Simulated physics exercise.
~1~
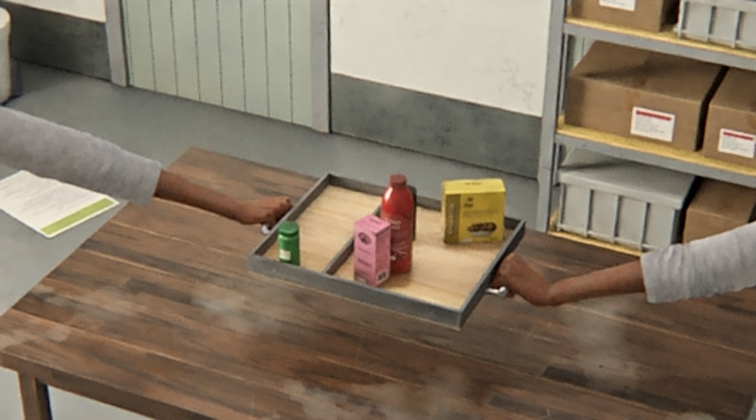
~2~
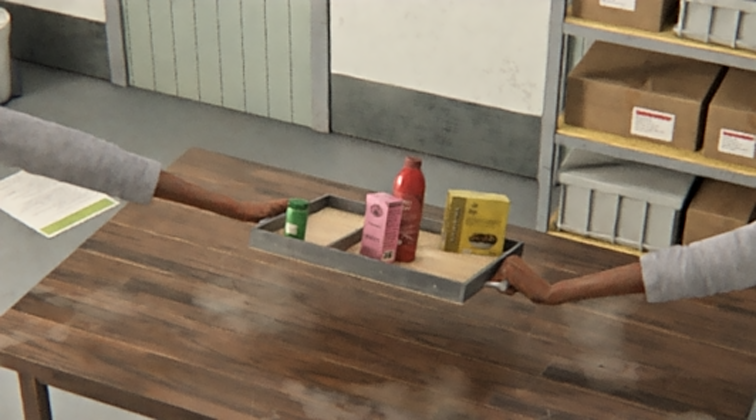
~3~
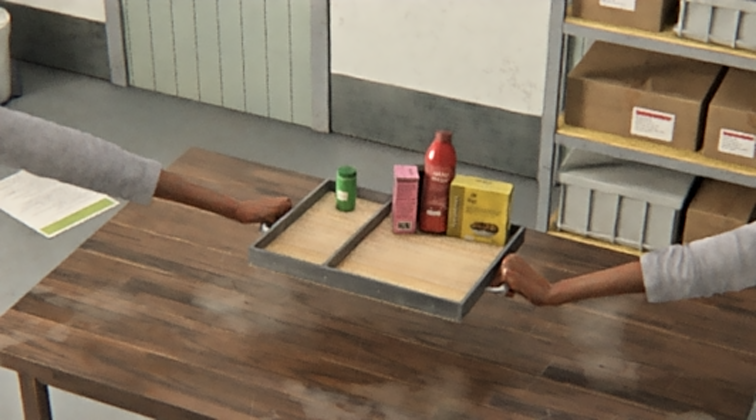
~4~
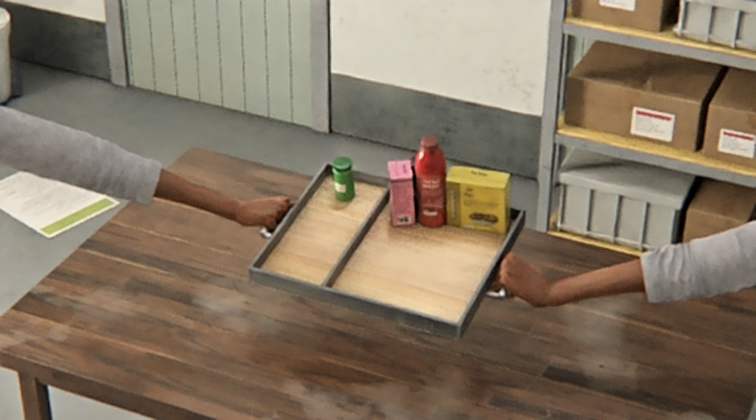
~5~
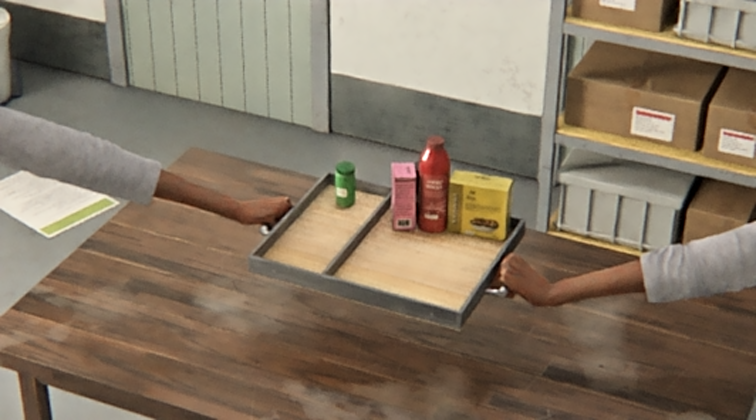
In a storeroom, two hands tilt a divided tray above a wooden table, and a green shaker, pink carton and red bottle slide toward the far edge beside a yellow packet; the tray tips back and levels, leaving them all upright along the far side.
